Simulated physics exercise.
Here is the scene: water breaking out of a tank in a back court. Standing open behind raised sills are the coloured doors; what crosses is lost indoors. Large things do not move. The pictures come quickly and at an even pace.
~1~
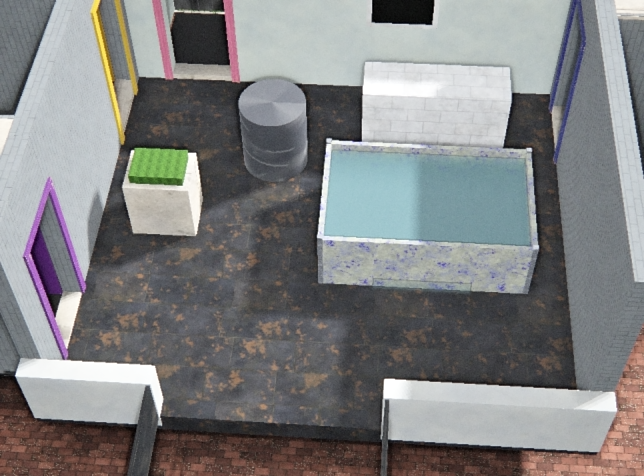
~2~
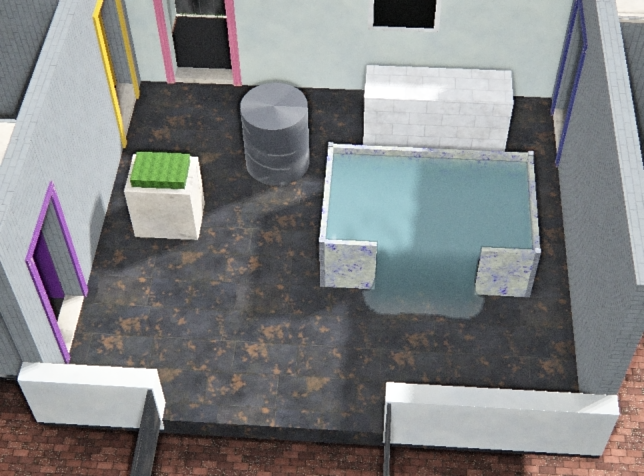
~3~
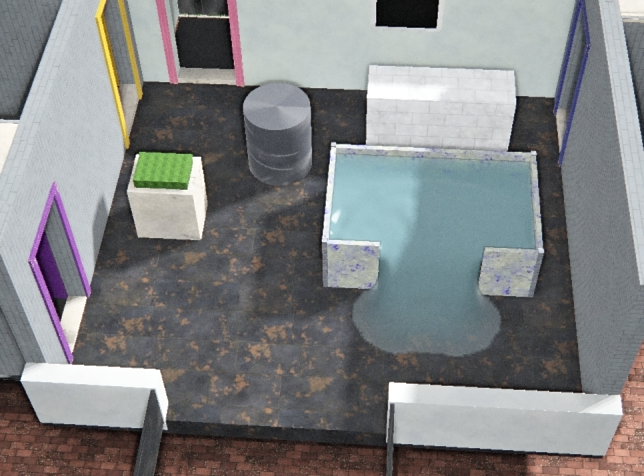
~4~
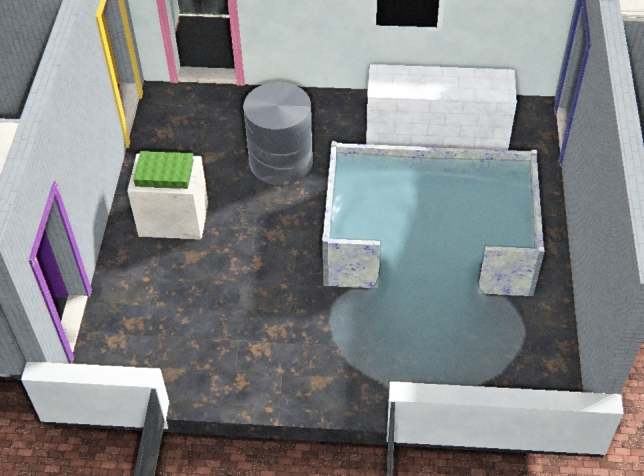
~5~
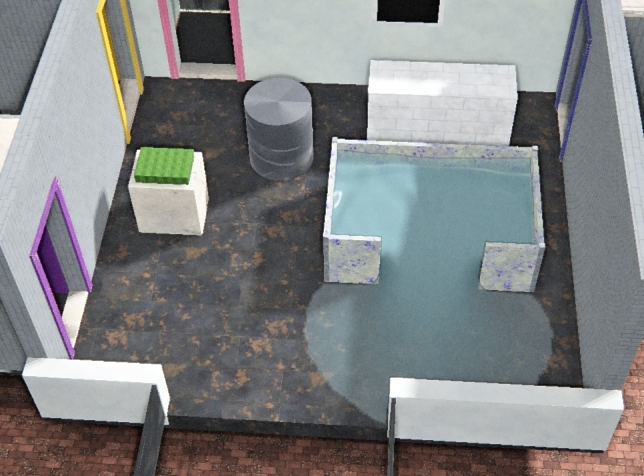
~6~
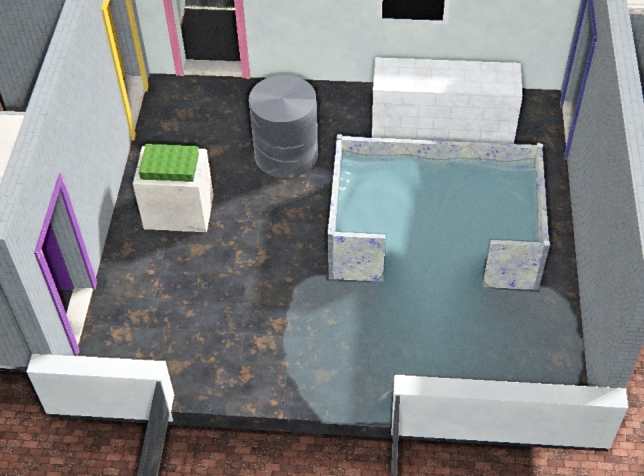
To begin with, a patterned tank of water stands whole and still in a dark-floored court with coloured doorways. A gap opens in its front wall and water pours out, then spreads in a widening pool across the floor, passing behind the low white wall at the front right.
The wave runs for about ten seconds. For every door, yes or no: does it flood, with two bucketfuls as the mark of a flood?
Yellow door: No, purple door: Yes, pink door: No, blue door: No.
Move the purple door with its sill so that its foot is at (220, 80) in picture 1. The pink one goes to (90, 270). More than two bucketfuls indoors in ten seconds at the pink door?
Observation - pink door ends up lower.
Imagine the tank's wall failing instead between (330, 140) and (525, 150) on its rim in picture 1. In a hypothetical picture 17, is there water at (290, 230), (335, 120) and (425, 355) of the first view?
In turn: Covered, flooded, free of water.
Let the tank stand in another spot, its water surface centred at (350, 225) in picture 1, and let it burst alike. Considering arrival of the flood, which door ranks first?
The blue-painted one.
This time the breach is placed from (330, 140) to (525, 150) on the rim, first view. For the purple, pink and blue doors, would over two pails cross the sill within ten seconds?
Checking each in turn: Purple door clears the cutoff, pink door clears the cutoff, blue door clears the cutoff.
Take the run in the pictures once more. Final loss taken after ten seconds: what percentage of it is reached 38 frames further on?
I'd put it near 75 in a hundred.
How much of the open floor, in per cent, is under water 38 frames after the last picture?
I reckon 65 per cent or so.
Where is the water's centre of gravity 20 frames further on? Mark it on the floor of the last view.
I'd say near (447, 281).
A moment on, water covers 20 % of the floor; the yellow door not reached, the purple door not reached, the pink door not reached, the blue door not reached.
Next, water covers 30 % of the floor; the yellow door not reached, the purple door not reached, the pink door not reached, the blue door not reached.
Then, water covers 45 % of the floor; the yellow door not reached, the purple door wet at the sill, nothing in, the pink door not reached, the blue door wet at the sill, nothing in.
Later, water covers 65 % of the floor; the yellow door not reached, the purple door over two buckets in, the pink door wet at the sill, nothing in, the blue door under two buckets in.
In the end, water covers 95 % of the floor; the yellow door wet at the sill, nothing in, the purple door far over two buckets in, the pink door wet at the sill, nothing in, the blue door under two buckets in.
